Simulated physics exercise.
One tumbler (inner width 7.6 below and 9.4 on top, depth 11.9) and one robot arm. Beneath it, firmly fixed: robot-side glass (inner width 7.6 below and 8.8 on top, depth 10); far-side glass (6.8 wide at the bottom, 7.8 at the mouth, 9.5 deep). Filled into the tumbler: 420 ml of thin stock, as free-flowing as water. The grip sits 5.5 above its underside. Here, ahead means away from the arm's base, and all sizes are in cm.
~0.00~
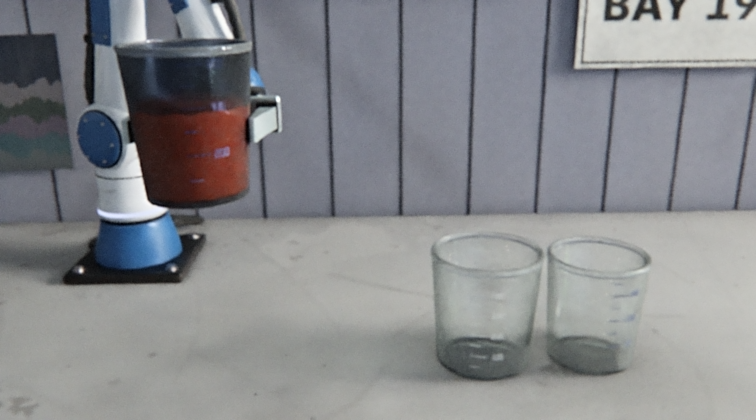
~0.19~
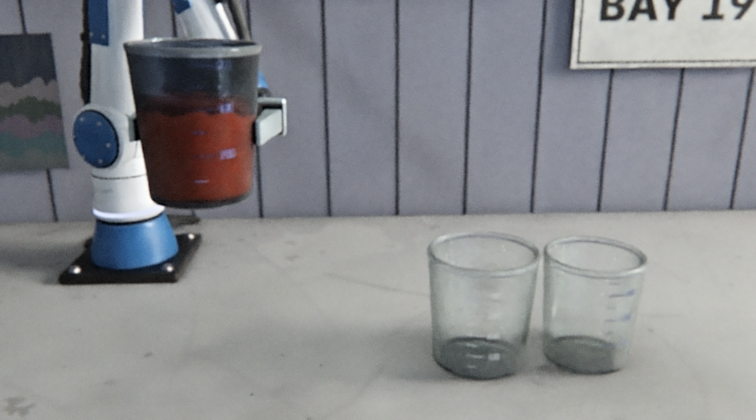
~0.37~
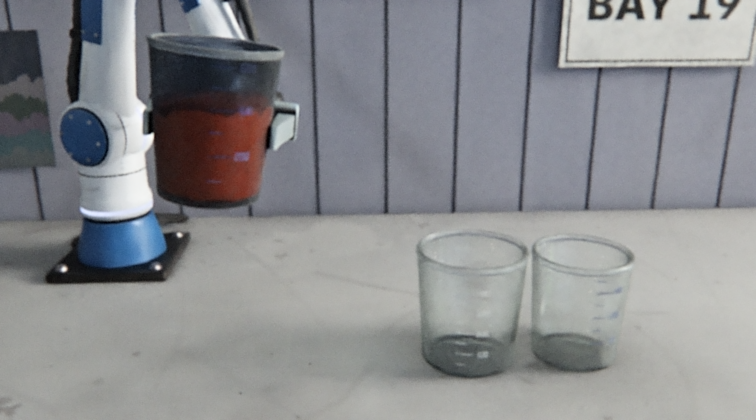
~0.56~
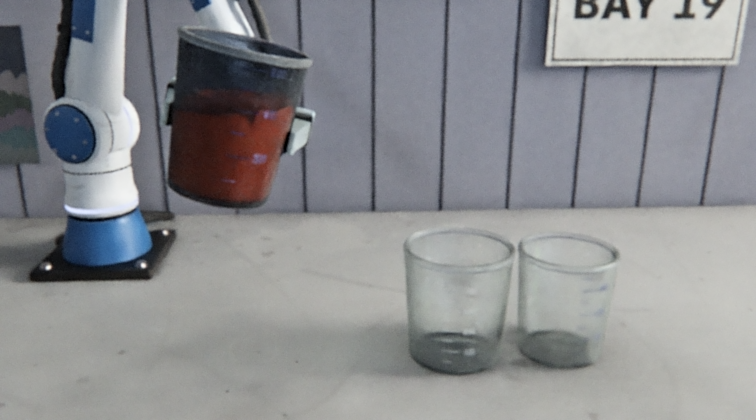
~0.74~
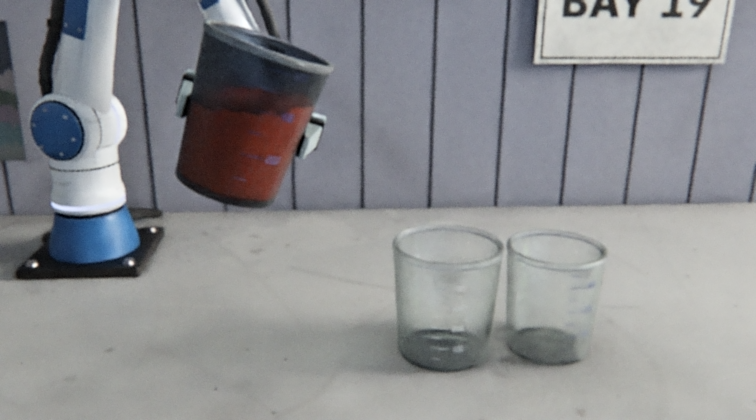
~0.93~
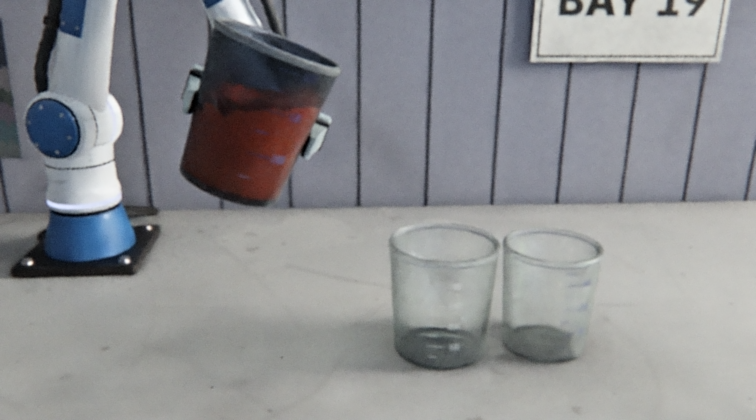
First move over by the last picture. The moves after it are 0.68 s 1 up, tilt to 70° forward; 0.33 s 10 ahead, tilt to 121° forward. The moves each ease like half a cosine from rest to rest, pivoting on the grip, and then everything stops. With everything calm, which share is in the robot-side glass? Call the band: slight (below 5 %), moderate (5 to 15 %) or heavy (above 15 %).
Heavy.
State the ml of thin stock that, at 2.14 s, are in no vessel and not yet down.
Roughly 50 ml.
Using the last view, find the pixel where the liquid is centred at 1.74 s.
(321, 163), about.
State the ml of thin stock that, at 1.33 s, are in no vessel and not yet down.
I'd guess about 0 ml.
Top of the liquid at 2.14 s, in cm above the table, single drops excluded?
Height: Roughly 20 cm.
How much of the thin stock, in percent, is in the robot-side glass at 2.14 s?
It comes to around 60 percent.
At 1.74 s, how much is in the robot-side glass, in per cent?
Reading: Around 18 %.
After 1.33 s, tilted 53° forward, liquid up to 24 above the table; 420 ml in the tumbler.
After 1.74 s, tilted 87° forward, liquid up to 25 above the table; 325 ml in the tumbler, 75 ml in the robot-side glass, 10 ml on the table or floor, 15 ml in the air or running down outside.
After 2.14 s, tilted 121° forward, liquid up to 32 above the table; 255 ml in the robot-side glass, 60 ml on the table or floor, 55 ml in the far-side glass, 10 ml in the tumbler, 45 ml in the air or running down outside.
After 2.94 s, tilted 121° forward, liquid up to 5 above the table; 230 ml in the robot-side glass, 130 ml on the table or floor, 60 ml in the far-side glass.
At rest, 230 ml in the robot-side glass, 130 ml on the table or floor, 60 ml in the far-side glass. That is 55 % in the robot-side glass.
